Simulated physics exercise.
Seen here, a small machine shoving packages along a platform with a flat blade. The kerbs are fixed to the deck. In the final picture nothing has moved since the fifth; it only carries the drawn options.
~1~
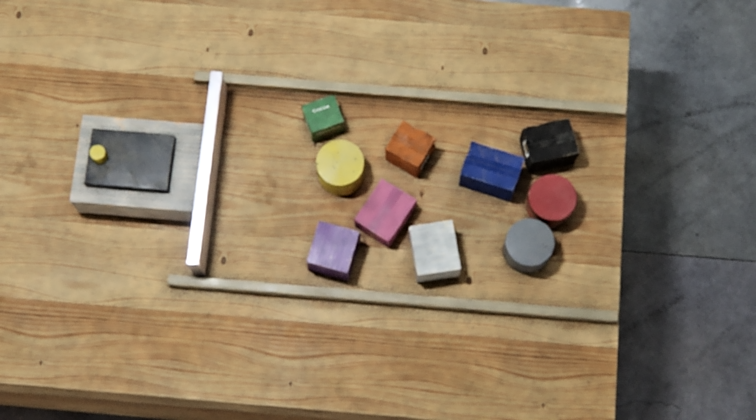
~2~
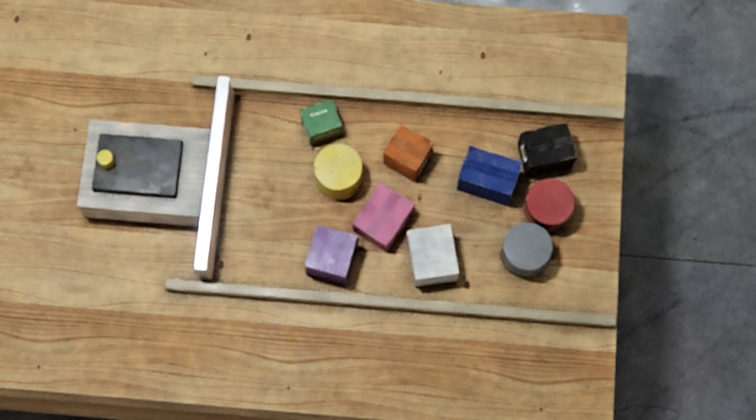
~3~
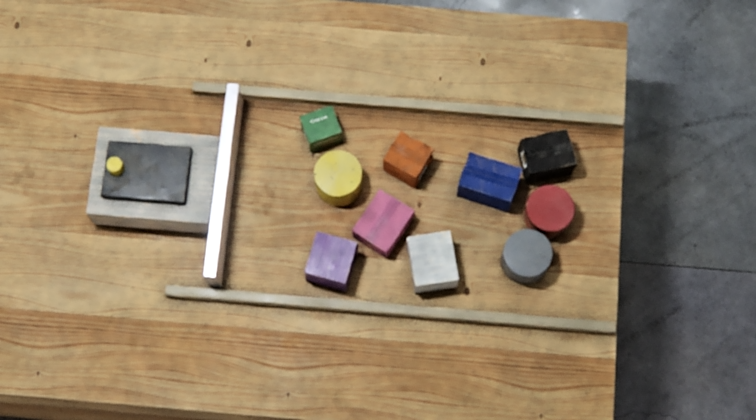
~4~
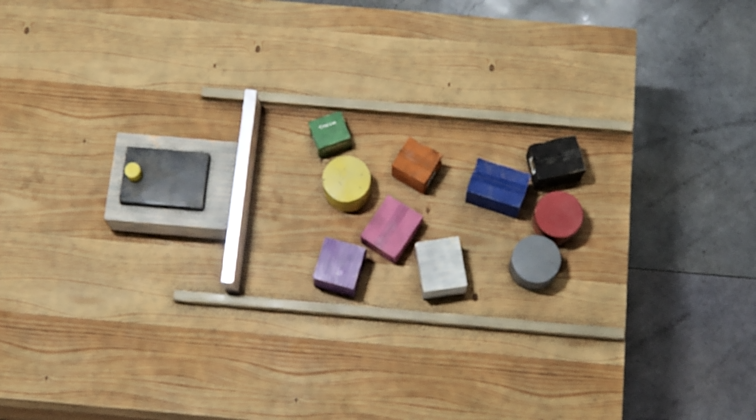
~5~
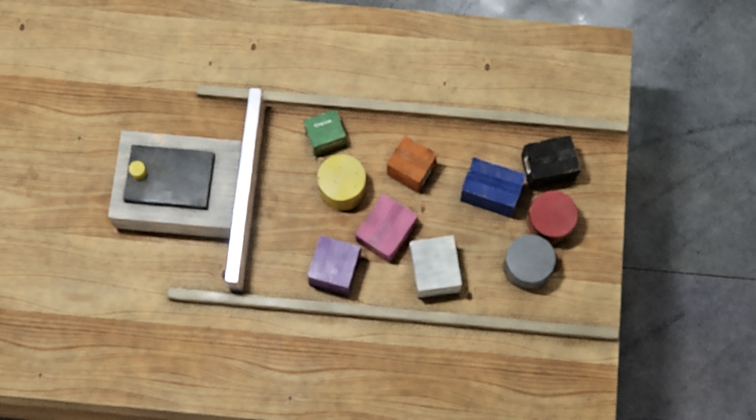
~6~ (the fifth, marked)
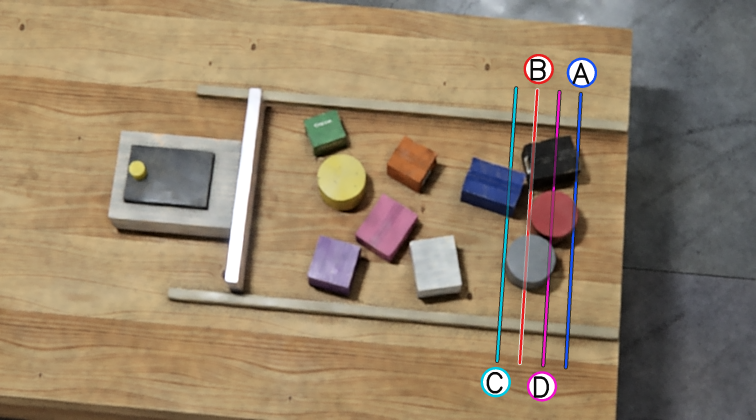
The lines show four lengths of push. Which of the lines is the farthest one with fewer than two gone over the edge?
C.
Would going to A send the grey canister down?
Yes.
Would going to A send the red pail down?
Yes.
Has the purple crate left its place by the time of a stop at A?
Yes.
On the marked copy, A at (574, 227); B at (529, 223); C at (507, 221); D at (552, 225).
Following C. Soon after the start, robot (270, 185); purple crate (360, 266); green box (369, 145).
Later, robot (364, 194); red pail (566, 227); grey canister (543, 266).
In the end, robot (437, 200); red pail (624, 236); grey canister (615, 282); none fallen.
As for the rest, A drops six; B drops three; D drops three.
